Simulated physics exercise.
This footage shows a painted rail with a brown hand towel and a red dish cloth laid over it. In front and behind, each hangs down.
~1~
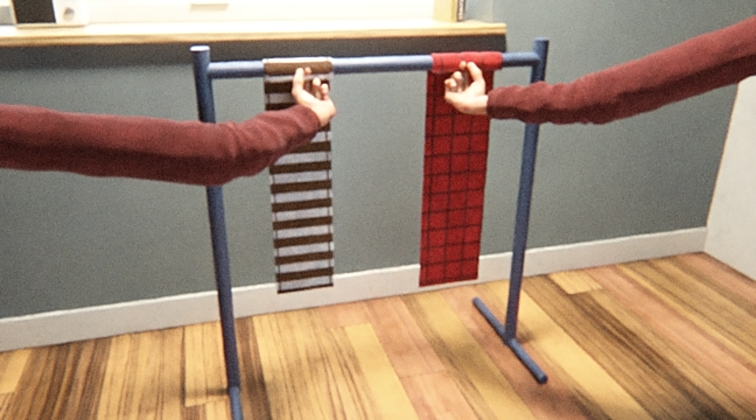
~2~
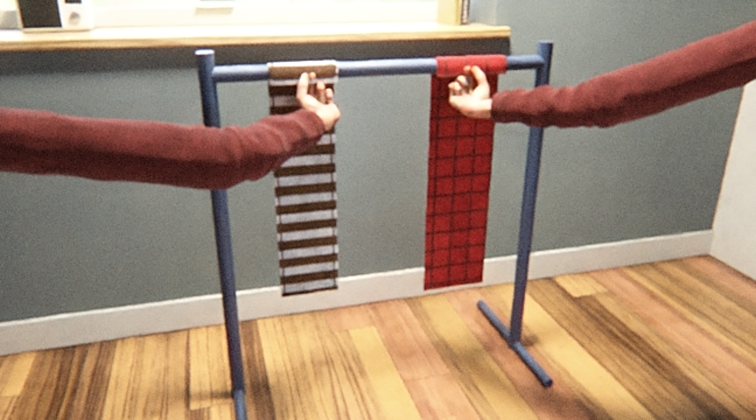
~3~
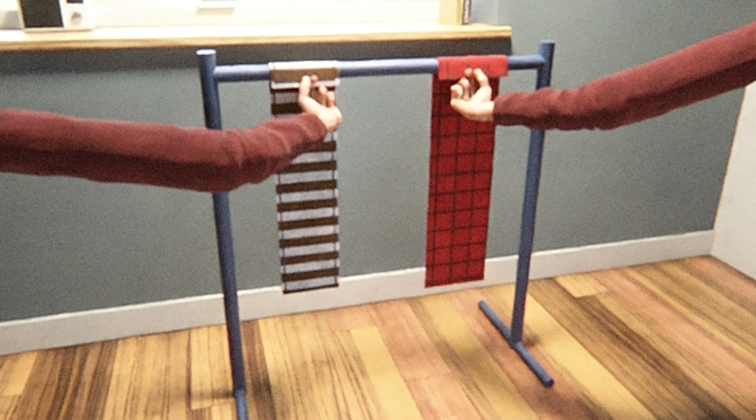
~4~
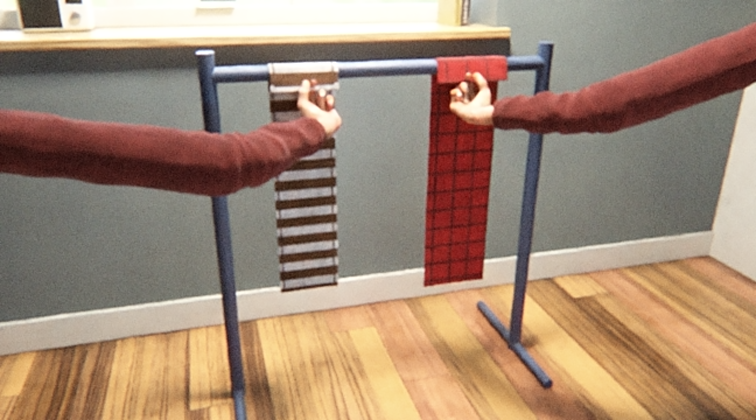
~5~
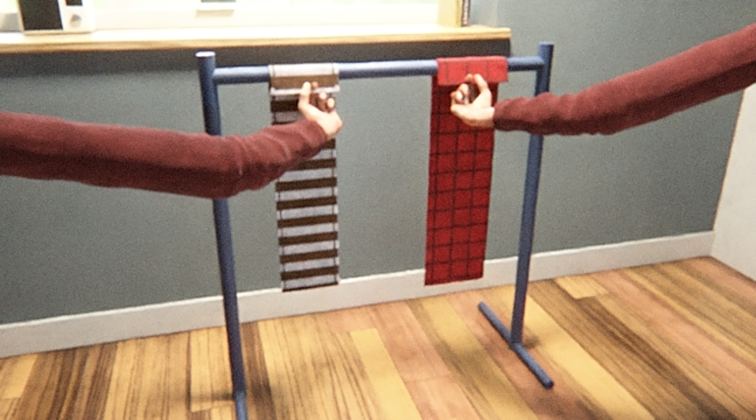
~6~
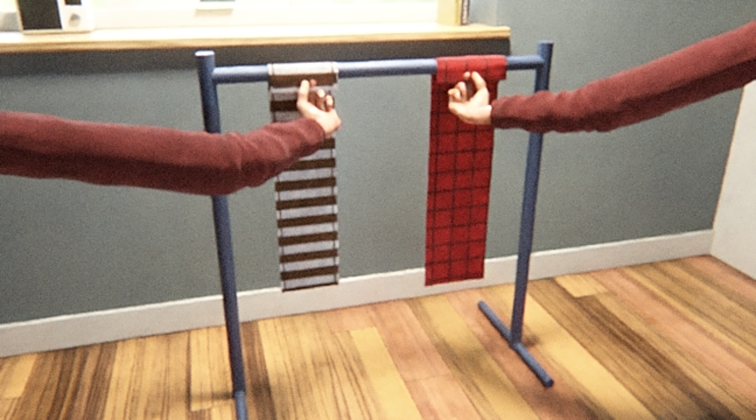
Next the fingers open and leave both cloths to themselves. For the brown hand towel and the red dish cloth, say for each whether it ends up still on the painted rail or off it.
Brown hand towel: Off; red dish cloth: Off.
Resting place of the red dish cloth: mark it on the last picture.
Somewhere near (450, 355).
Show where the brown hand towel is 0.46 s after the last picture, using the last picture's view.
At that time you'd find it at (312, 322).
Then, 0.26 s after the last picture, hand towel running over the rail; dish cloth clear of the rail and dropping near (458, 214).
Then, 0.46 s after the last picture, hand towel clear of the rail and dropping near (312, 322); dish cloth clear of the rail and dropping near (452, 327).
Then, 0.66 s after the last picture, hand towel in a heap on the floor near (313, 376); dish cloth in a heap on the floor near (450, 354).
At rest, hand towel in a heap on the floor near (313, 377); dish cloth in a heap on the floor near (450, 355). The brown hand towel is pulled off by its long side and the red dish cloth slides off.
